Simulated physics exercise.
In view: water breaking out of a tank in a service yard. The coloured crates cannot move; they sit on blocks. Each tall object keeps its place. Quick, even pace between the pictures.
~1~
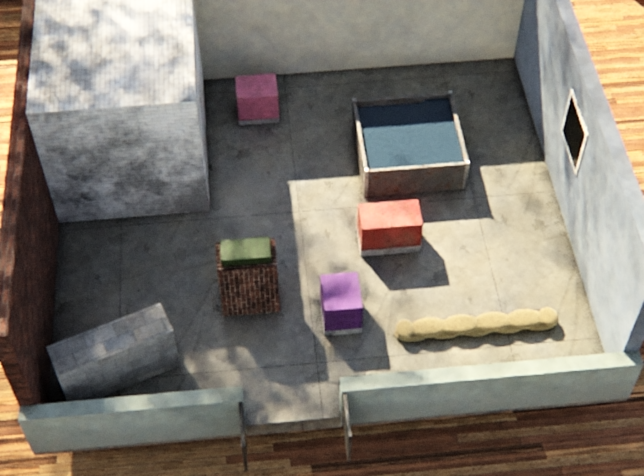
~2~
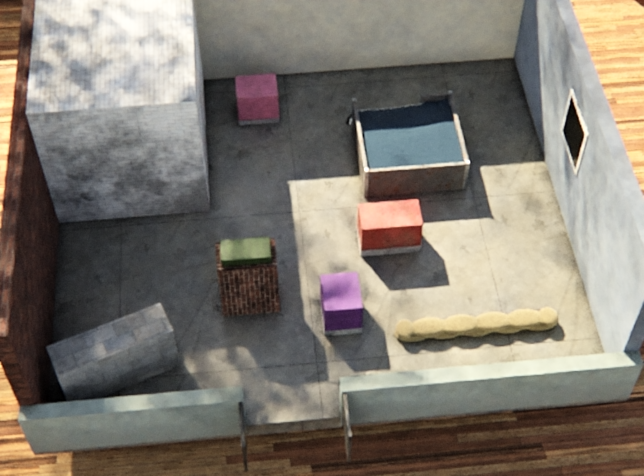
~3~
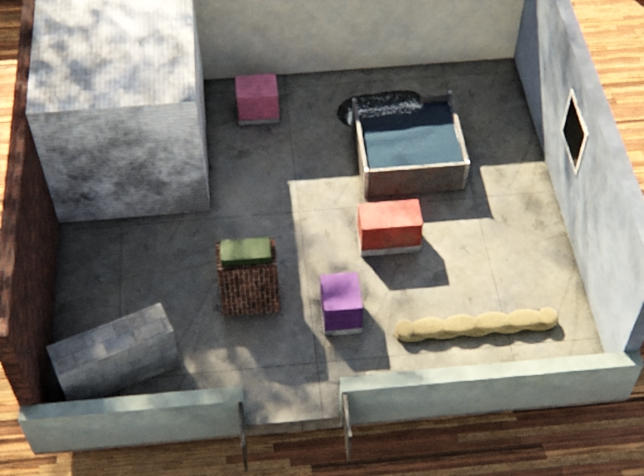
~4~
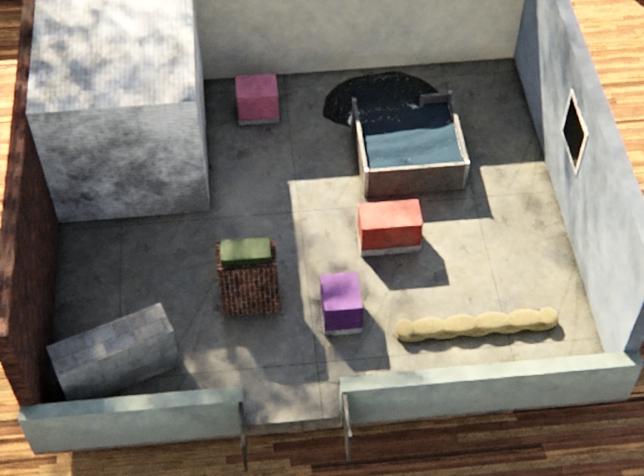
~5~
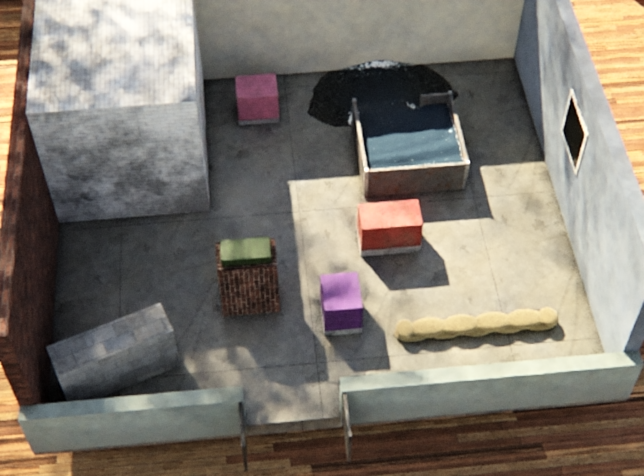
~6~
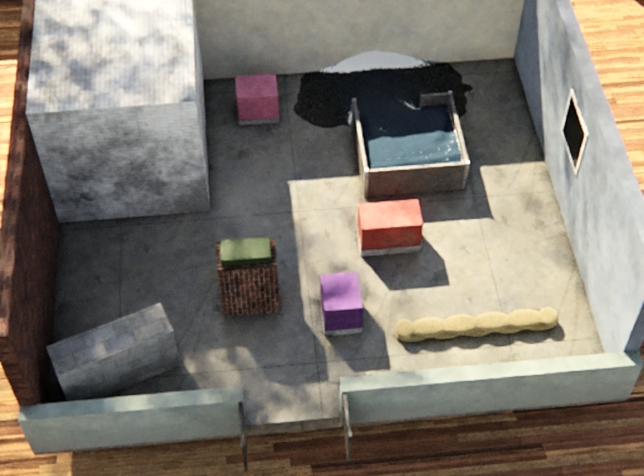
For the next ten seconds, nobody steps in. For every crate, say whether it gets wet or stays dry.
The pink crate doesn't remain clear of the water all along; the purple crate remains clear of the water all along; the red crate remains clear of the water all along.
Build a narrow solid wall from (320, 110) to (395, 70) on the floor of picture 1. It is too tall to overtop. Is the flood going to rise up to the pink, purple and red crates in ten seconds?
Note - pink: Not flooded; purple: Not flooded; red: Not flooded.
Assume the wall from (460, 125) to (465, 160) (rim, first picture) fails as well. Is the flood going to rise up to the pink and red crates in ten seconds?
As it turns out, the pink crate is left untouched, and the red crate is left untouched.
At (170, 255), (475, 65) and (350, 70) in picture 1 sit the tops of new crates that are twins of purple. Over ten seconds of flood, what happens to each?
Crate by crate: Is not reached; gets flooded; gets flooded.
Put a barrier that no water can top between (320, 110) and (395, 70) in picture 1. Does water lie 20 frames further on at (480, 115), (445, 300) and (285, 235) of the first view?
The first point comes out inundated, the next unwetted, the last inundated.
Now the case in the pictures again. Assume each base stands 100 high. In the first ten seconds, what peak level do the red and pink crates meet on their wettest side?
Close to 40 per cent, and close to 180 per cent, in that order.
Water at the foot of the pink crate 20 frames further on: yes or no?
Result at pink: Flooded.
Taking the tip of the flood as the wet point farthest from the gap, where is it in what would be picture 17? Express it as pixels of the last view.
I'd say at around (204, 82).
A moment on, water covers 10 % of the floor; the pink crate water round its plinth, the purple crate not reached, the red crate not reached.
Next, water covers 15 % of the floor; the pink crate water round its plinth, the purple crate not reached, the red crate not reached.
Then, water covers 30 % of the floor; the pink crate water round its plinth, the purple crate not reached, the red crate not reached.
Later, water covers 60 % of the floor; the pink crate water round its plinth, the purple crate water round its plinth, the red crate water round its plinth.
In the end, water covers 80 % of the floor; the pink crate was topped, the purple crate stayed above the water, the red crate stayed above the water.
